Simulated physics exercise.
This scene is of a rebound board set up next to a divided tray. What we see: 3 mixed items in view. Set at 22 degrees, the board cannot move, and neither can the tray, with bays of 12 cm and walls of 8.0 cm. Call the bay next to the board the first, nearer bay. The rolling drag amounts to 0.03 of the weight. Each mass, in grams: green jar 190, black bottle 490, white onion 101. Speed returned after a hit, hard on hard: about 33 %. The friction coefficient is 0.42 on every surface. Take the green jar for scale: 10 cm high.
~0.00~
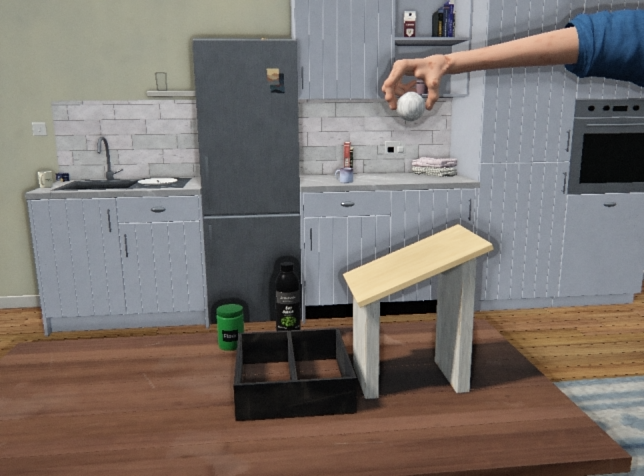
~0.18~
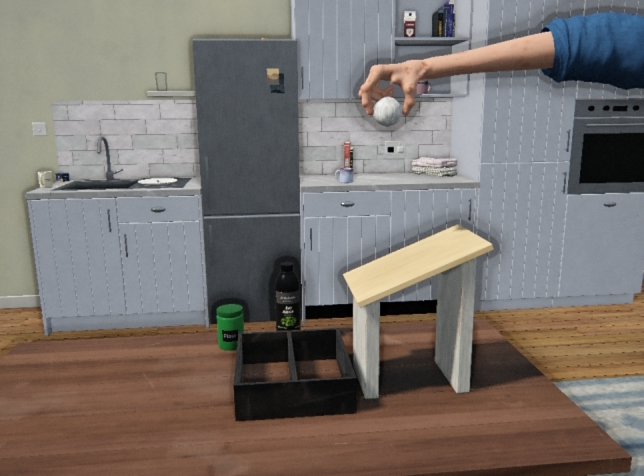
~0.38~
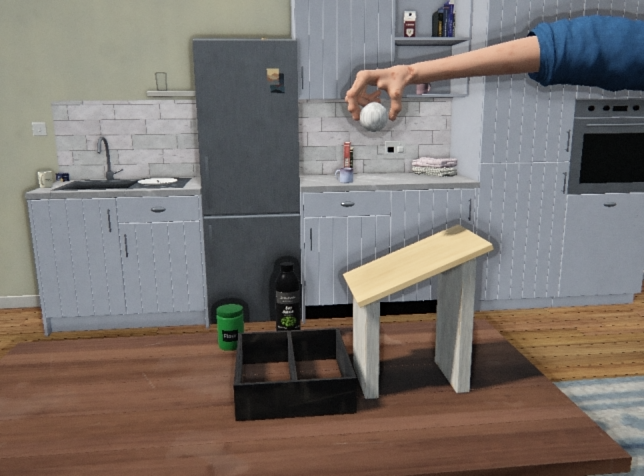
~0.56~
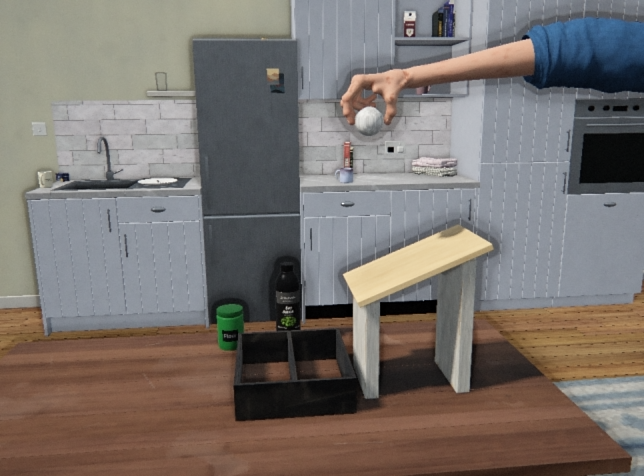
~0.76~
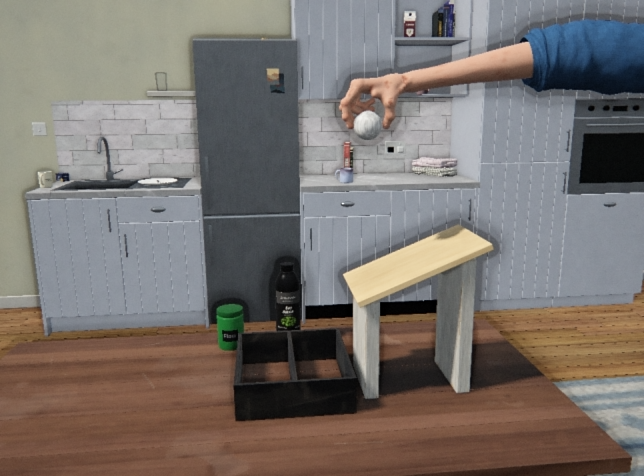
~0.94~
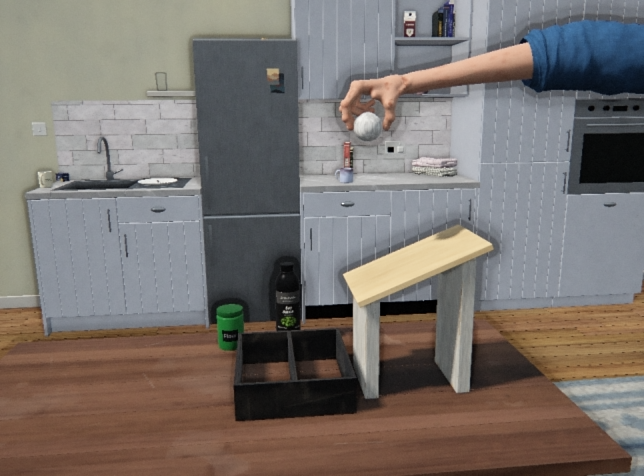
A hand in a blue sleeve carried a white onion a short way left above a slanted wooden board, then held it nearly still, while the black tray, green jar and black bottle stayed put.
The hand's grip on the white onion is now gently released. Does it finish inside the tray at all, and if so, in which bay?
Yes, in the second bay.
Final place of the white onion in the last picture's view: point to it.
Roughly at pixel (273, 375).
By 1.24 s, white onion near (367, 259).
By 1.34 s, white onion near (333, 271).
By 1.54 s, it is in the farther bay; white onion near (254, 368).
When it is over (2.3 s), it is in the farther bay; the bystanders within 4 cm of the start. End places, in pixels of the last picture, white onion near (273, 375).
